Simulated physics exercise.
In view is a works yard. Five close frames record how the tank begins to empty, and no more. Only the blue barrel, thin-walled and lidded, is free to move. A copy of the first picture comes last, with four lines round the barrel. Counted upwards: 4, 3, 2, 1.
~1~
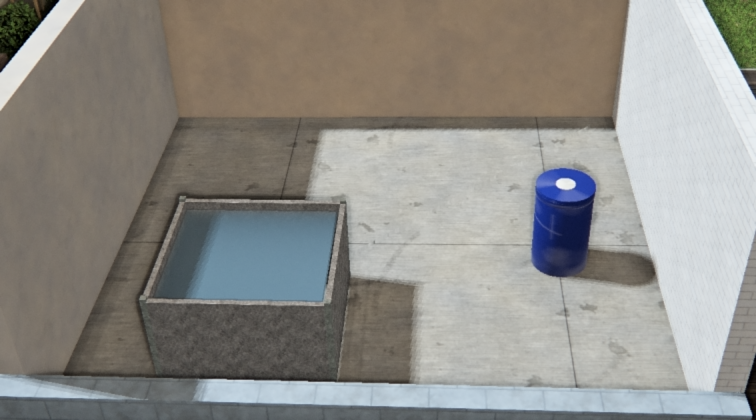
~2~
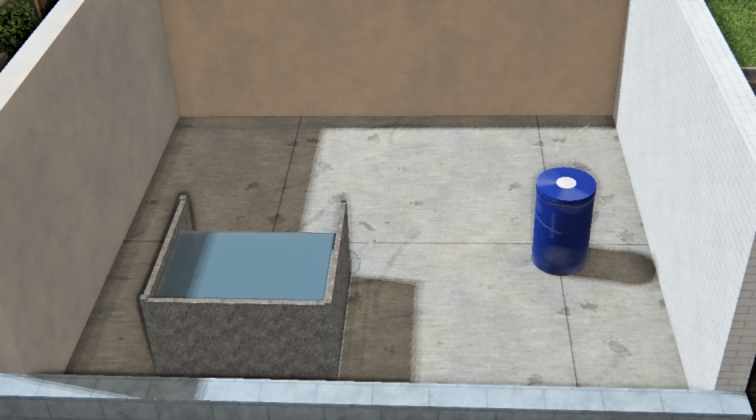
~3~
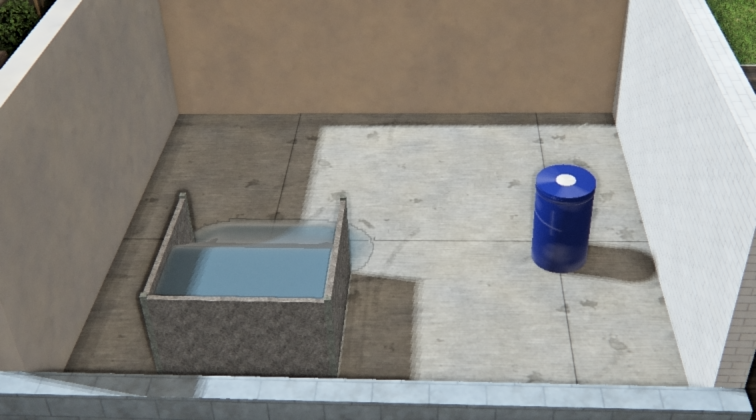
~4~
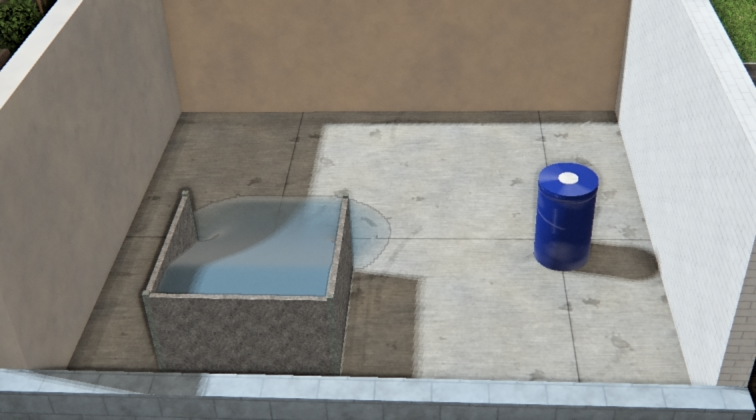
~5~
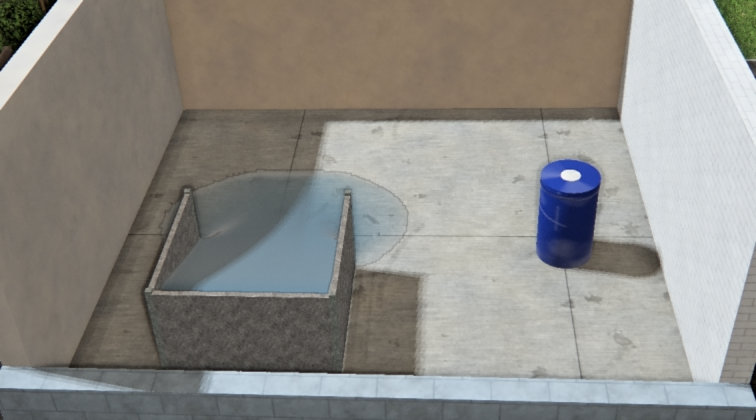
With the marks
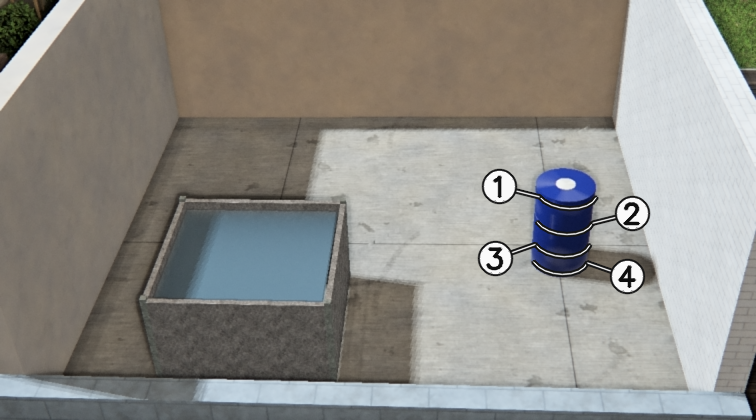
Walled concrete yard with a stone tank losing its back wall and water spreading across the ground, a blue barrel standing at right.
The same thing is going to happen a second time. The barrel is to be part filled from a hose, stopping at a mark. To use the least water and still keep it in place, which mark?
Use line 3.
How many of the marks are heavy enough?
Three of them.
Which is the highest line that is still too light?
4 it is.
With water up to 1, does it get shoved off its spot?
No, not at all.
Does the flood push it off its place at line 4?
Yes, that goes wrong.
In white, 1 at (569, 208); 2 at (566, 234); 3 at (564, 256); 4 at (562, 274); from the bottom up 4, 3, 2, 1.
Choosing 1, it does not move.
Choosing 2, it does not move.
Choosing 3, it does not move.
Choosing 4, it is pushed about twice its own width away.
